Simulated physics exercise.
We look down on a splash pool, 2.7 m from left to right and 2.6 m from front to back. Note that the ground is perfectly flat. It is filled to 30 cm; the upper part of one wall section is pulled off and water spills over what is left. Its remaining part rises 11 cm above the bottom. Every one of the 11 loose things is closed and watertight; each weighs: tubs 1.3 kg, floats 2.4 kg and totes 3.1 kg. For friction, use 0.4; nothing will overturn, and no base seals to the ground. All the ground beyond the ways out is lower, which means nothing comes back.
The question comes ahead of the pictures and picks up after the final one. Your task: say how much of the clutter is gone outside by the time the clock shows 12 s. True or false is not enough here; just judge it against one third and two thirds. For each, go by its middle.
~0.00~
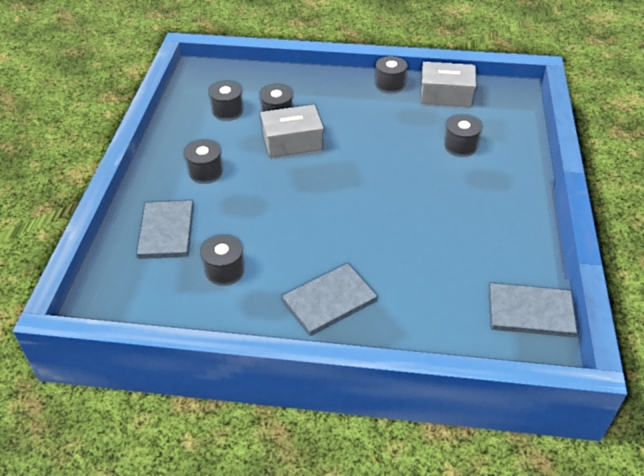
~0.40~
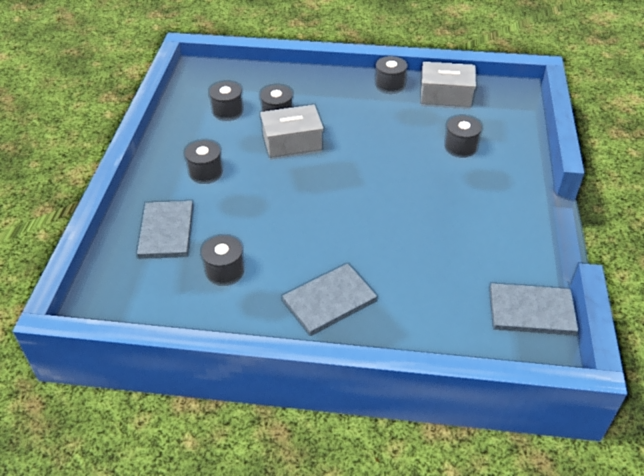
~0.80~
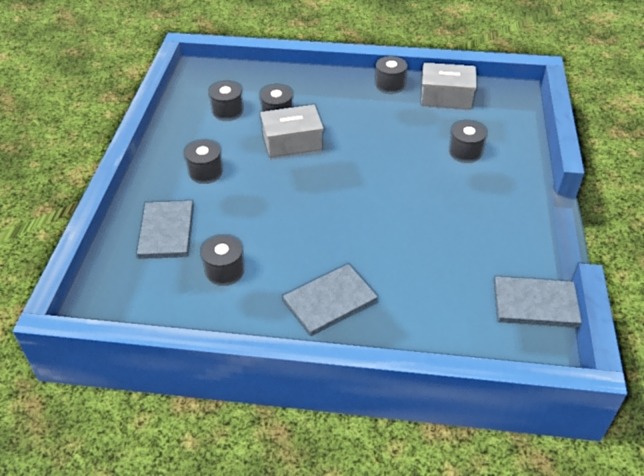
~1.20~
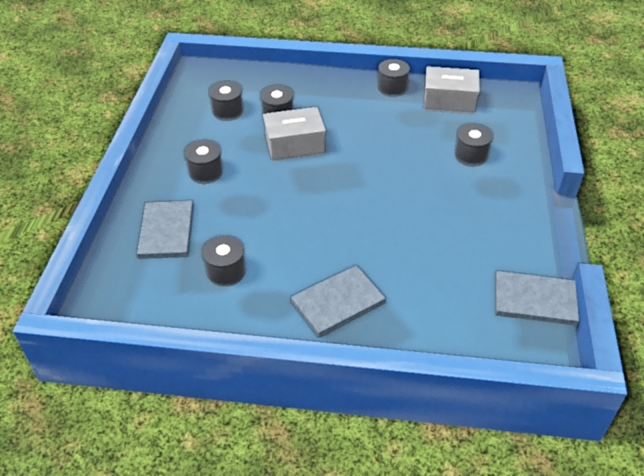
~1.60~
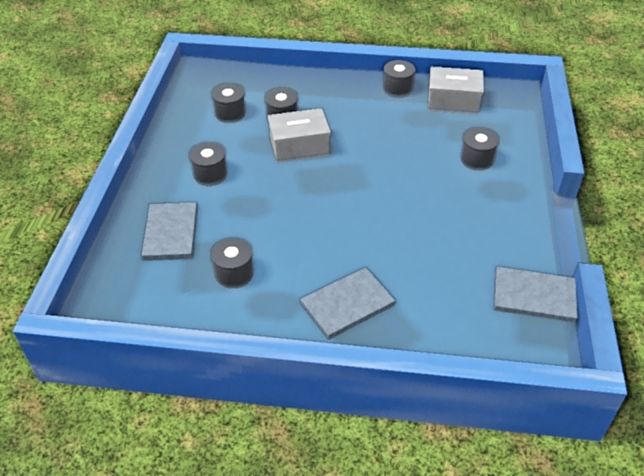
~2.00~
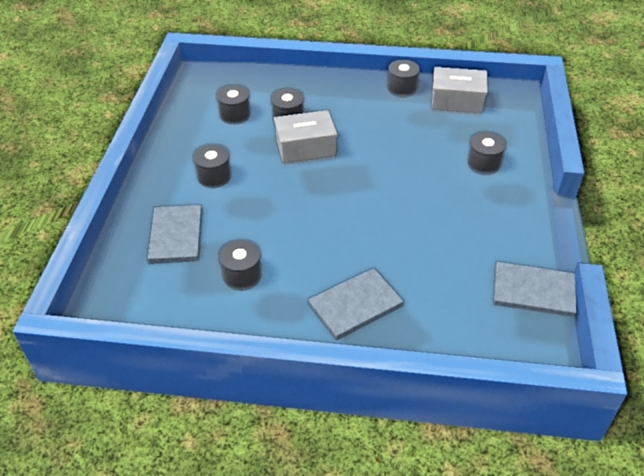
It lies below the lower mark.
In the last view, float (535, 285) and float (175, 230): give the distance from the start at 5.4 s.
In turn: Washed out, 10 cm.
After 2.8 s 0 of 11 are out; 11 afloat.
After 5.4 s 2 of 11 are out; 9 afloat.
After 8.0 s 2 of 11 are out; 9 afloat.
After 12.0 s 2 of 11 are out; 9 afloat.
